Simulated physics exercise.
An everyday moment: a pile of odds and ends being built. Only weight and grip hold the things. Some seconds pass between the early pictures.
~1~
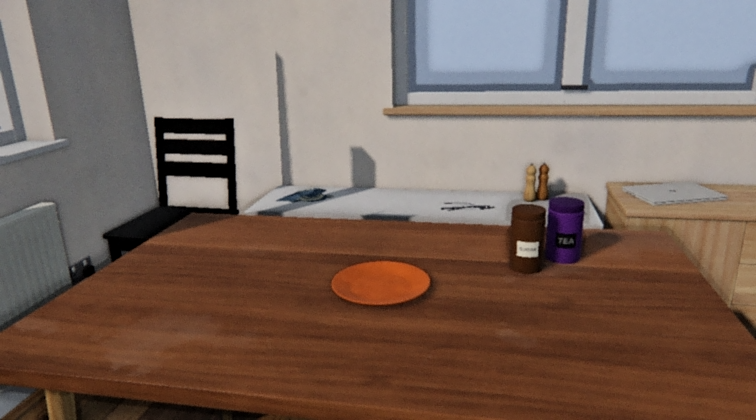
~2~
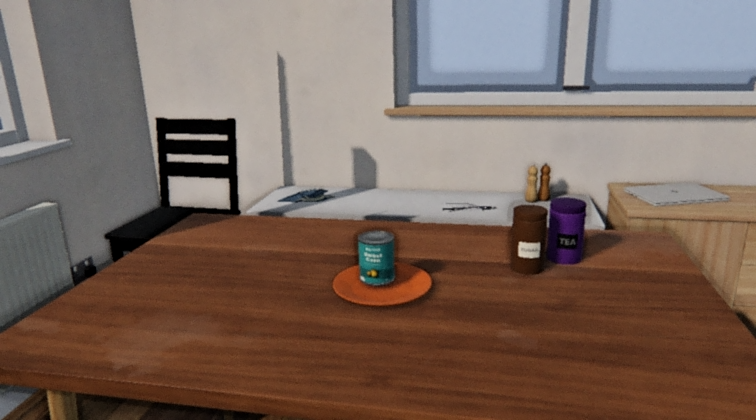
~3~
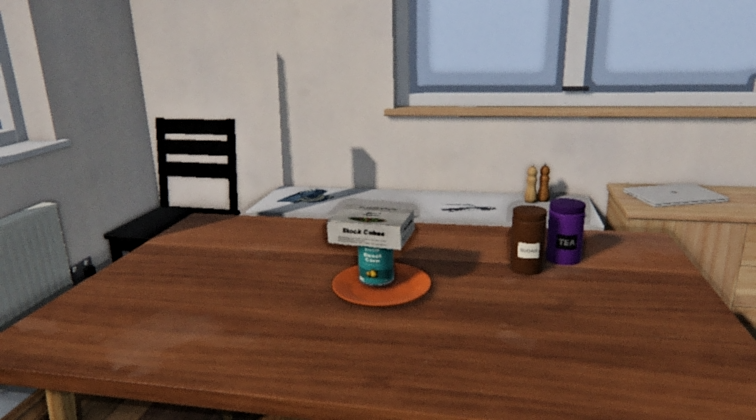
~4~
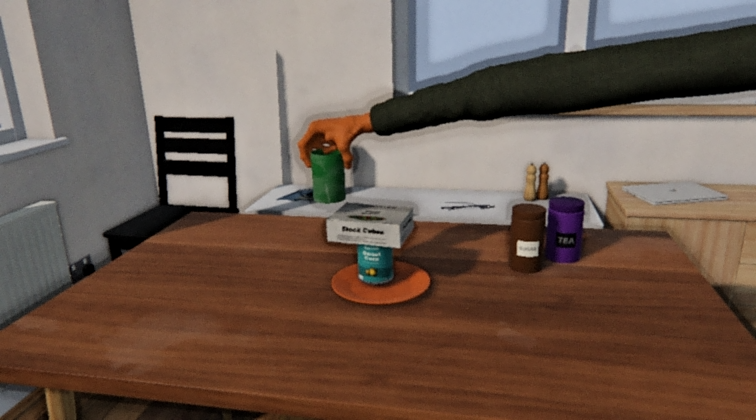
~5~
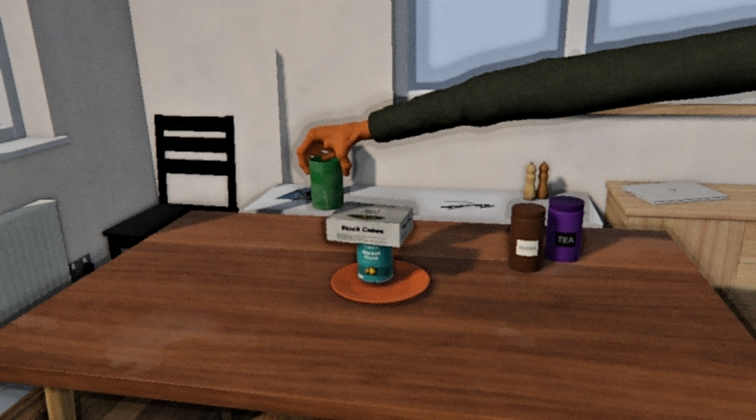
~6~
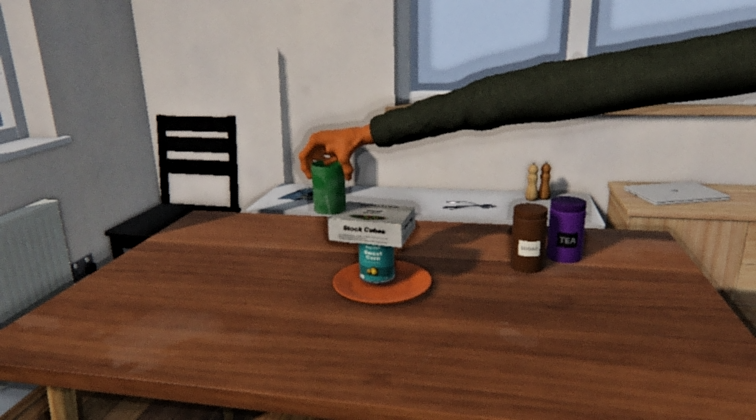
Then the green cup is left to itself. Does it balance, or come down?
It loses its balance.
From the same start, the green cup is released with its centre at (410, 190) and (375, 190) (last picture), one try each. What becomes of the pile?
First try: It comes apart; second try: It keeps its balance.
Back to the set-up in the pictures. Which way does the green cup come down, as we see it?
To the left.
Then, 0.30 s on from there, green cup now fallen; white packet turned 29° from how it was put.
Then, 0.50 s on from there, white packet now fallen.
Then, 0.60 s on from there, things are still on the move.
Then, 1.30 s on from there, nothing new.
In the end, fallen, white packet and green cup; the other 4 unmoved. At the end, from the last picture's camera, green cup near (277, 260). The pile comes apart.
